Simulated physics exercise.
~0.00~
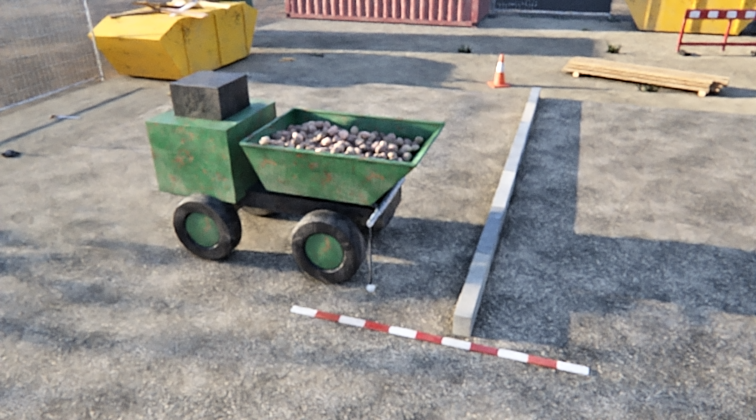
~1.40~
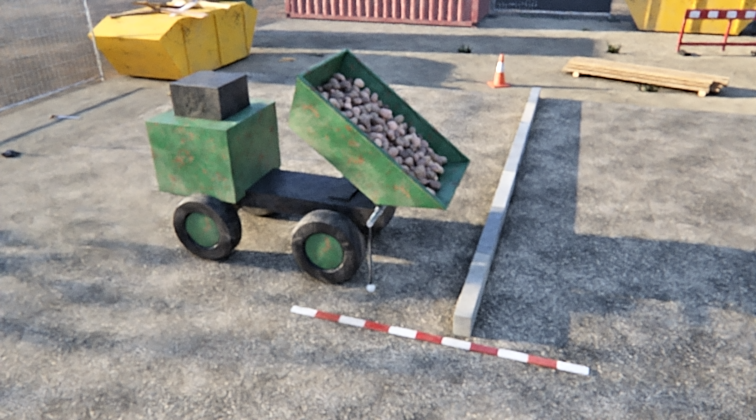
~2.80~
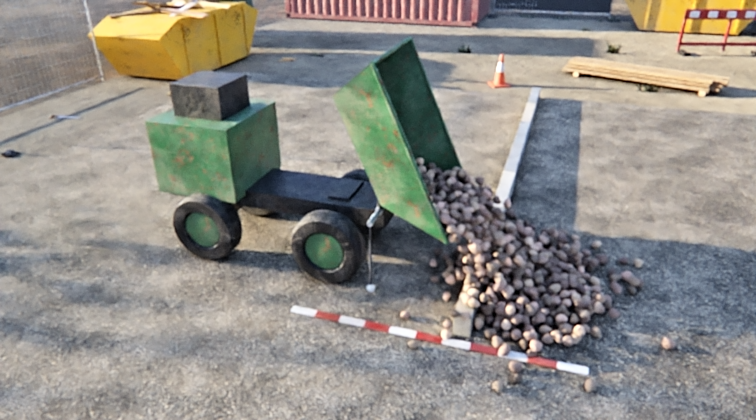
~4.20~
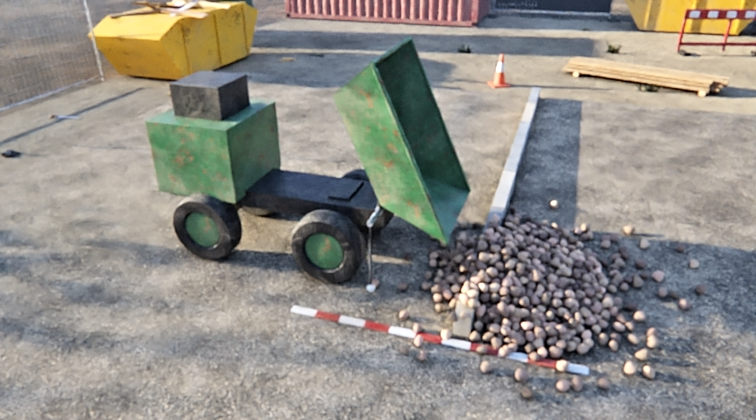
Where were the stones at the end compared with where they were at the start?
At the start the stones sat inside the dumper's green skip. By the end they lay lower and further right, in a heap on the ground across the near end of the kerb.
